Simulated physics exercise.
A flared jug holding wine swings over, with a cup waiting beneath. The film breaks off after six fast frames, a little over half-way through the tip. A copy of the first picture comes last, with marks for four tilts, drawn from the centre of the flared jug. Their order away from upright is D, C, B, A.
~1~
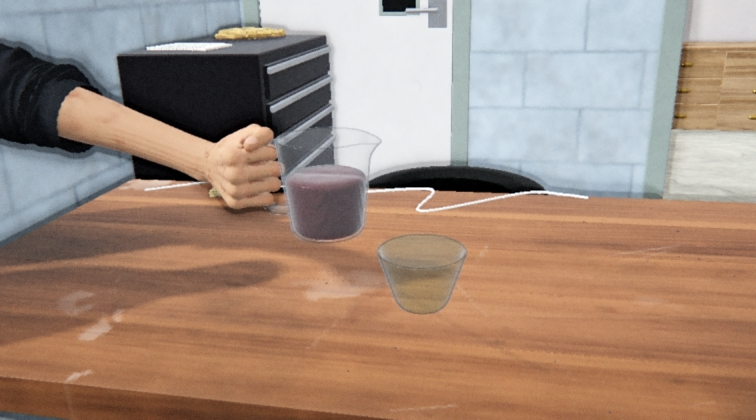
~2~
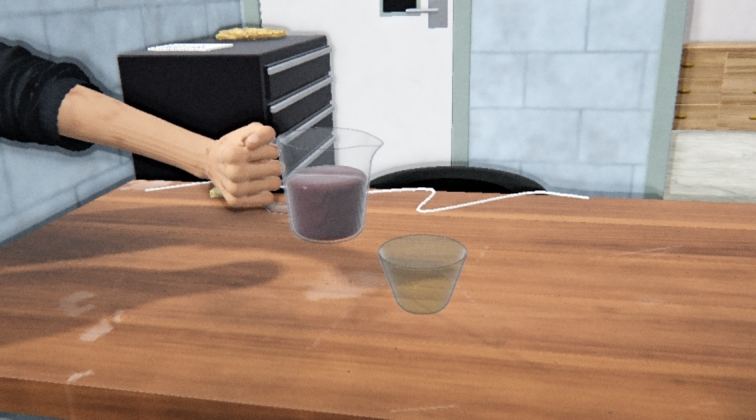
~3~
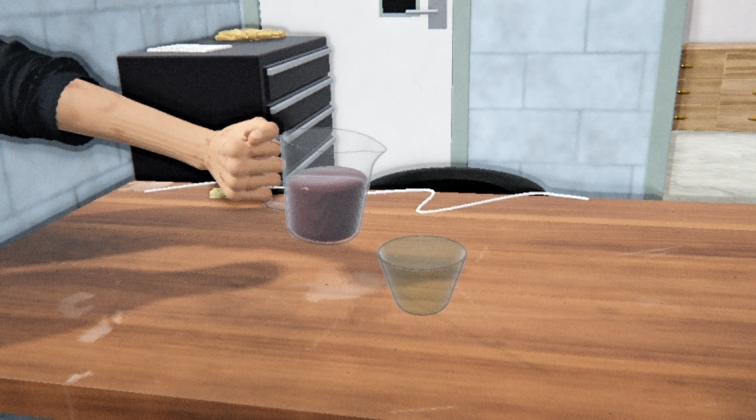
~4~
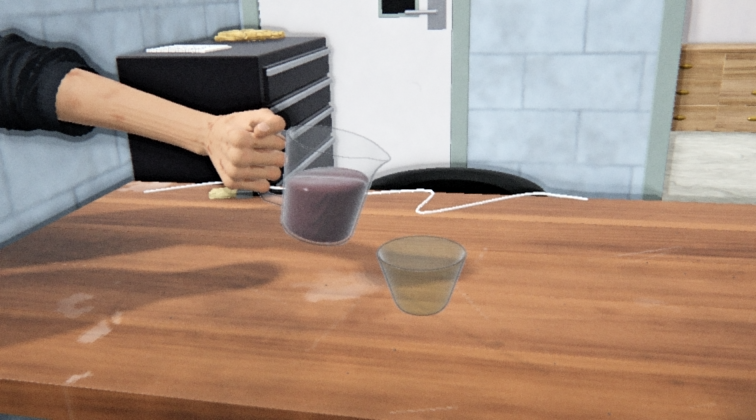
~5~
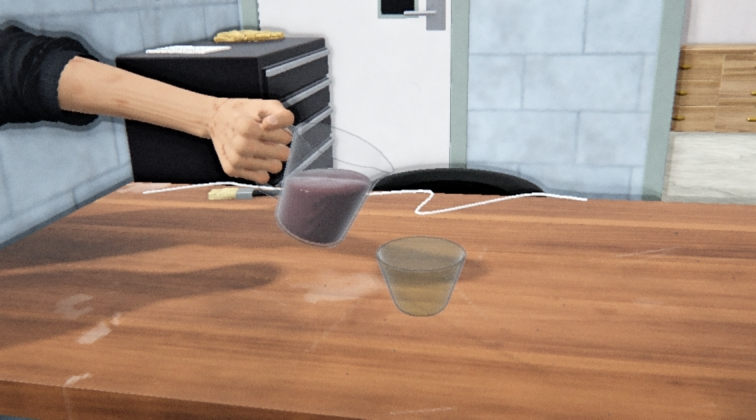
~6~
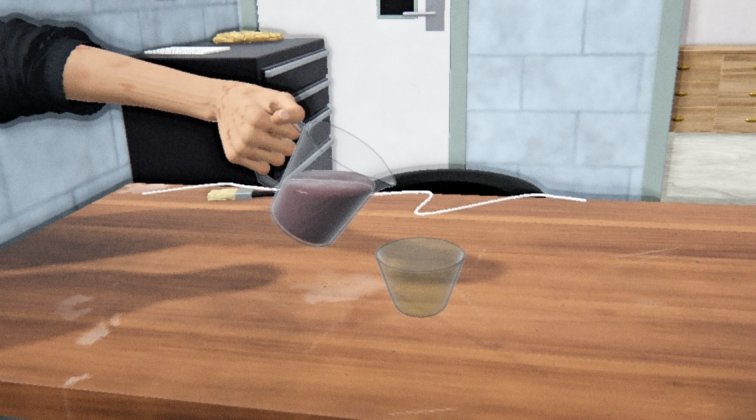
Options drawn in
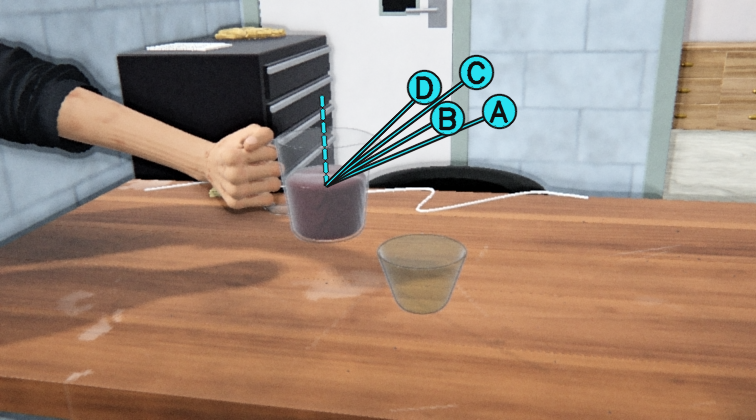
A hand held a clear flared jug of dark purplish wine above a wooden table, then gradually tilted it to the right near a small glass cup, with nothing leaving the jug.
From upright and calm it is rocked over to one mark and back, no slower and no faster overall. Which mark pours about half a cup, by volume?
Take A.
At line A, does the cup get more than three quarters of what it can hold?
No, less.
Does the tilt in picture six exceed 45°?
No, it does not.
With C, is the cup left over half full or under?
Under half.
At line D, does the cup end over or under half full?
Under.
On the marked copy, A at (483, 118); B at (431, 124); C at (463, 82); D at (413, 101).
If A is chosen, the cup ends with about 49 % of what it can hold; 3 % of the wine is spilt.
If B is chosen, the cup ends with about 33 % of what it can hold.
If C is chosen, the cup ends with about 18 % of what it can hold.
If D is chosen, the cup ends with about 8 % of what it can hold.
